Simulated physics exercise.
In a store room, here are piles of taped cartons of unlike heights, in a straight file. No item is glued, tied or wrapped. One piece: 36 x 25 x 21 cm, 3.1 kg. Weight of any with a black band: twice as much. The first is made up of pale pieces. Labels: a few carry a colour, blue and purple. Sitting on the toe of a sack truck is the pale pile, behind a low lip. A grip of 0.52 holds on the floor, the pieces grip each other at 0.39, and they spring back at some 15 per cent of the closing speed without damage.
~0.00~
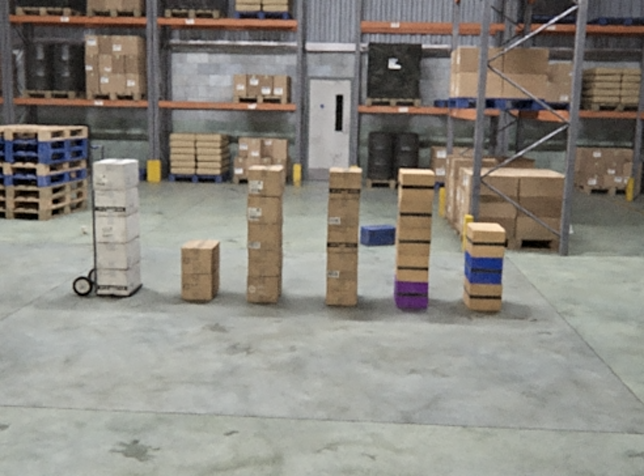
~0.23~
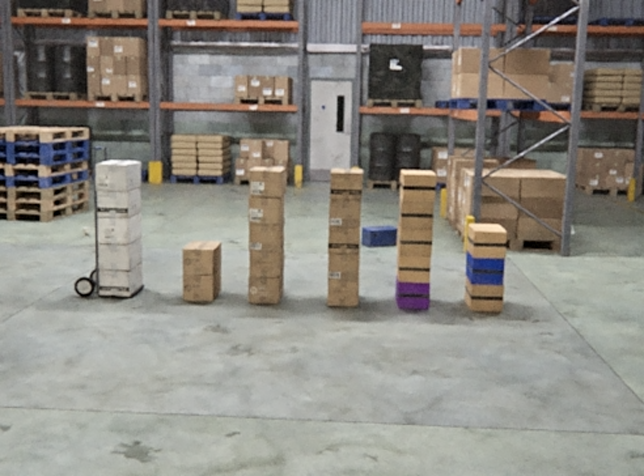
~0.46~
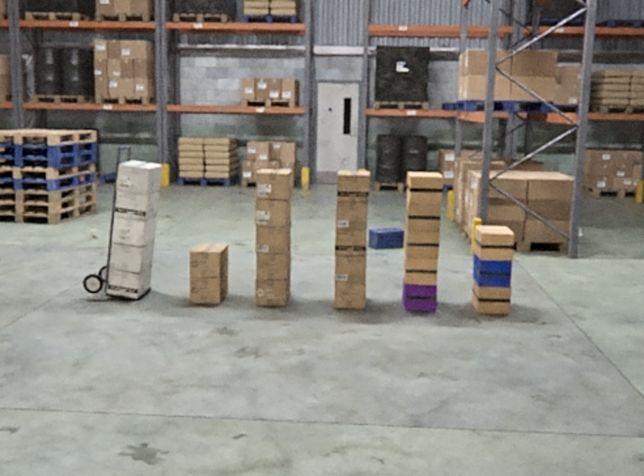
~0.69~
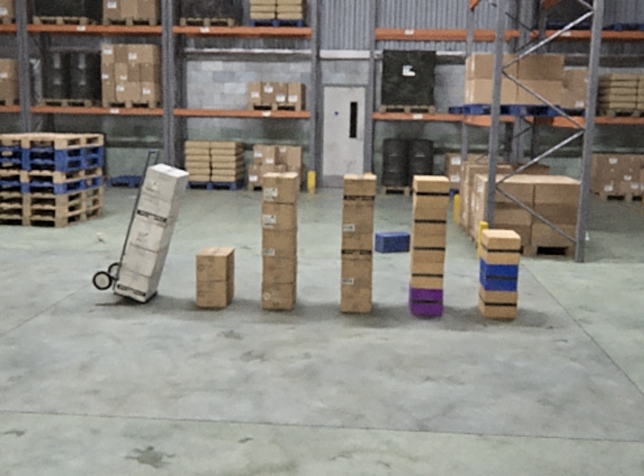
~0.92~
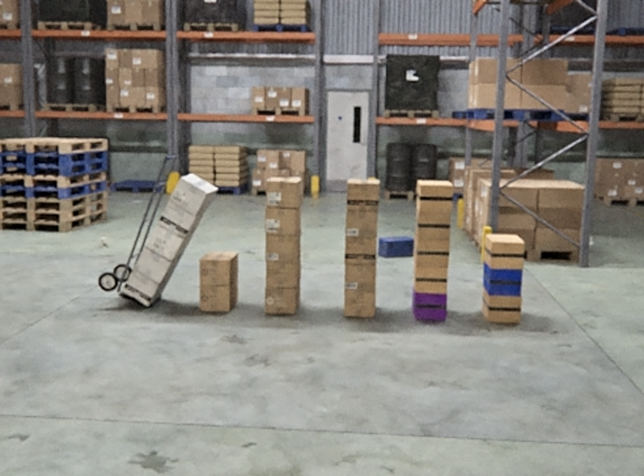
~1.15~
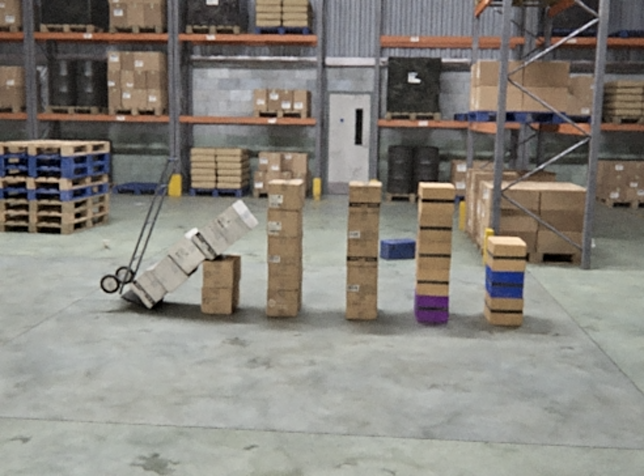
In this clip, a hand truck carrying a stack of white boxes in a warehouse tilts forward to the right, and the stack leans further, bending over the short brown stack beside it while the other box stacks stay standing.
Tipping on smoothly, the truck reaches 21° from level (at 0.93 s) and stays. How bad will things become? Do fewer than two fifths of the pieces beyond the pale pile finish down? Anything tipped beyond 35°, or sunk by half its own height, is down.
Yes, fewer than two fifths of them do.
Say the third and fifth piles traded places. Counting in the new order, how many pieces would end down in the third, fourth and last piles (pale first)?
Down tally in the new order: Third = 0, fourth = 0, last = 0.
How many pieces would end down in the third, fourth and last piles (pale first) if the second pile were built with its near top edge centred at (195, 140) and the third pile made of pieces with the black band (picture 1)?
Result: Third pile 5, fourth pile 5, last pile 3.
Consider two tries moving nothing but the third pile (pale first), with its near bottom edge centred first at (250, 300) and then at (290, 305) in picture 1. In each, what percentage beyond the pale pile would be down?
I'd say close to 0 percent, then close to 0 percent.
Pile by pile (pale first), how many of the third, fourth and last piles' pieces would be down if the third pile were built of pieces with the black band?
Third 0, fourth 0, last 0.
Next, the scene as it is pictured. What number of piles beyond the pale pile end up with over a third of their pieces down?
Looks like 0 of them in total.
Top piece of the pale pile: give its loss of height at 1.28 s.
40 cm lower.
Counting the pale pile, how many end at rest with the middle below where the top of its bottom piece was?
3.
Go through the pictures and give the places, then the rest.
In the first picture (places mark the middle of the side facing us; the camera pans a little), truck frame (92, 178) 0° forward; purple carton (412, 295); blue carton (487, 271); the rest undisturbed.
In the second picture, truck frame (95, 178) 1° forward; blue carton (488, 272).
In the third picture, truck frame (117, 178) 7° forward, top of the pale pile leaning 7°; blue carton (495, 274); the rest undisturbed.
In the fourth picture, truck frame (142, 180) 16° forward, top of the pale pile leaning 17°; blue carton (502, 278); the rest undisturbed.
In the fifth picture, truck frame (157, 186) 21° forward, top of the pale pile leaning 29°; purple carton (431, 307); the rest undisturbed.
In the sixth picture, truck frame (158, 188) 21° forward, top of the pale pile leaning 51°; purple carton (433, 309); blue carton (508, 285); the rest undisturbed.
After 1.28 s, 5 of the pale pile down; none of the 20 other cartons down, 3 disturbed.
After 1.62 s, 5 of the pale pile down; none of the 20 other cartons down, 6 disturbed.
At rest (3.1 s), 5 of the pale pile down; none of the 20 other cartons down, 4 disturbed; blue carton unmoved; purple carton unmoved. That is 0 per cent. As the last picture would show them, middles, blue carton near (504, 280), purple carton near (431, 303).
